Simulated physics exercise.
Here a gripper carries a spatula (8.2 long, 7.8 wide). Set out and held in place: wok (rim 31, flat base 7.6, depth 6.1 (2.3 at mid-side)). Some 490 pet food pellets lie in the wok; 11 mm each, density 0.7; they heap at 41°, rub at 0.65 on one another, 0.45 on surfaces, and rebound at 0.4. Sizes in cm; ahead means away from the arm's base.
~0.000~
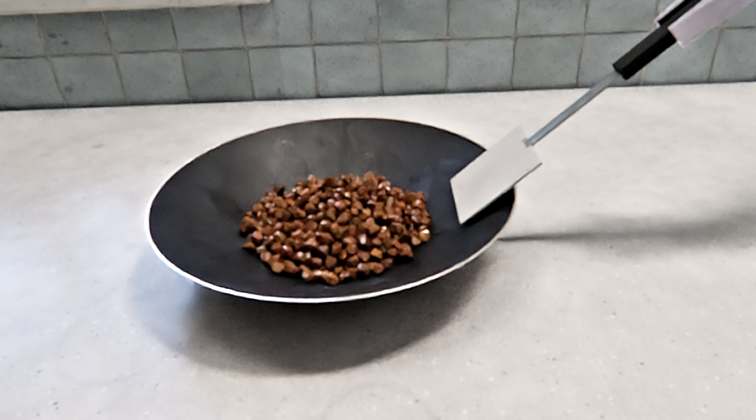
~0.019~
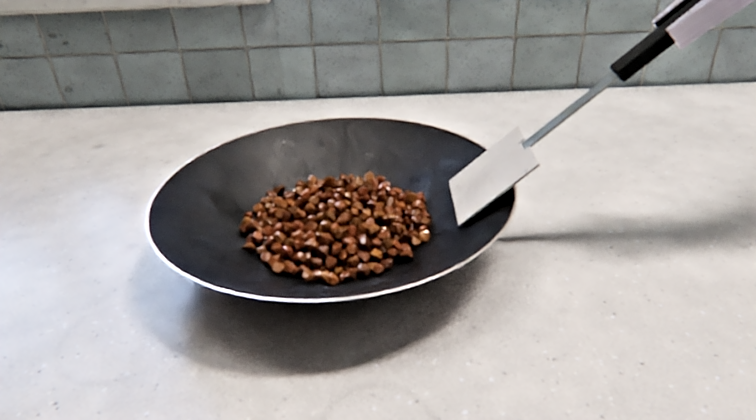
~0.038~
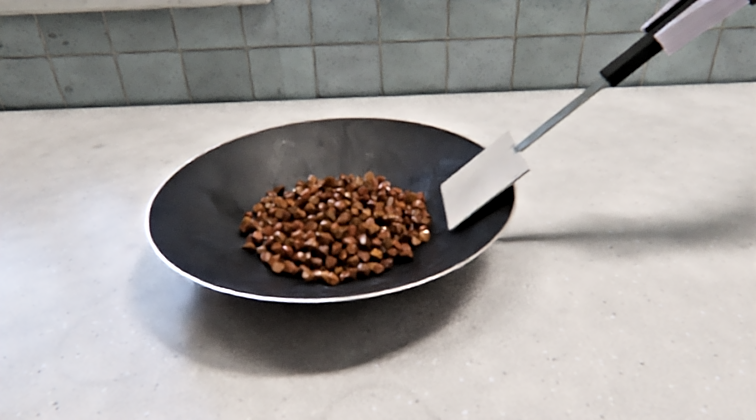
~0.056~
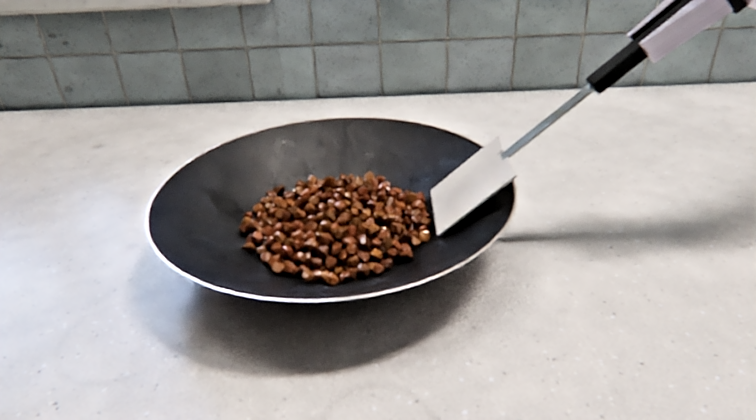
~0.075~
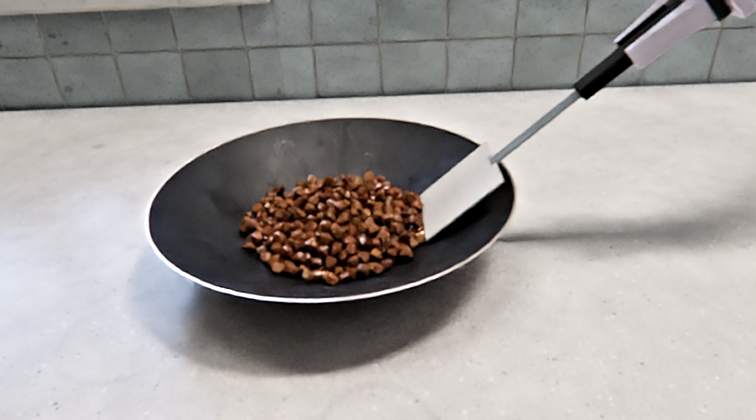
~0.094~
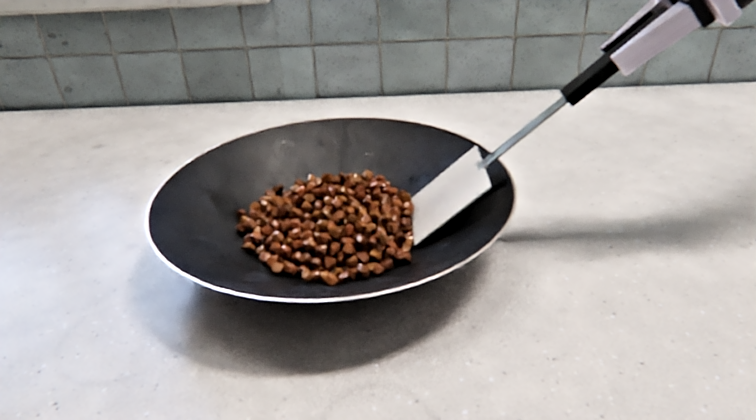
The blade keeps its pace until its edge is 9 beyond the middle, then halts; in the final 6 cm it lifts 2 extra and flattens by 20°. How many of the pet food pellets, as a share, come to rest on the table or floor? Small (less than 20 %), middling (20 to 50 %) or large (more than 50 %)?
On the table or floor the share is small, less than 20 %.
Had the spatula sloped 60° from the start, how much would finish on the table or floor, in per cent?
Then about 10 per cent.
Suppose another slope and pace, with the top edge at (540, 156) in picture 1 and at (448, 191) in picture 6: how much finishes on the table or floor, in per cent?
About 25 per cent.
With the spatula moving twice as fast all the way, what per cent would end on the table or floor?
In that case some 30 per cent.
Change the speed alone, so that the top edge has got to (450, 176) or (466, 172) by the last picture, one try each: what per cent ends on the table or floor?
About 30 and 15 per cent.
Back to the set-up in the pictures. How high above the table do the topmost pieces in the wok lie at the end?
About 8.0 cm.
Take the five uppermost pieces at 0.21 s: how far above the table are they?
Some 6 cm.
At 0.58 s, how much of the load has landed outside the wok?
Roughly 5 per cent.
After 0.21 s, sloping 42°, highest piece 6 above the table; 490 in the wok.
After 0.32 s, sloping 35°, highest piece 8 above the table; 489 in the wok, 1 on the blade or in flight.
After 0.58 s, sloping 22°, highest piece 8 above the table; 450 in the wok, 34 on the table or floor, 6 on the blade or in flight.
After 1.63 s, sloping 22°, highest piece 8 above the table; 449 in the wok, 41 on the table or floor.
At rest, 449 in the wok, 41 on the table or floor. That is 8 % on the table or floor.
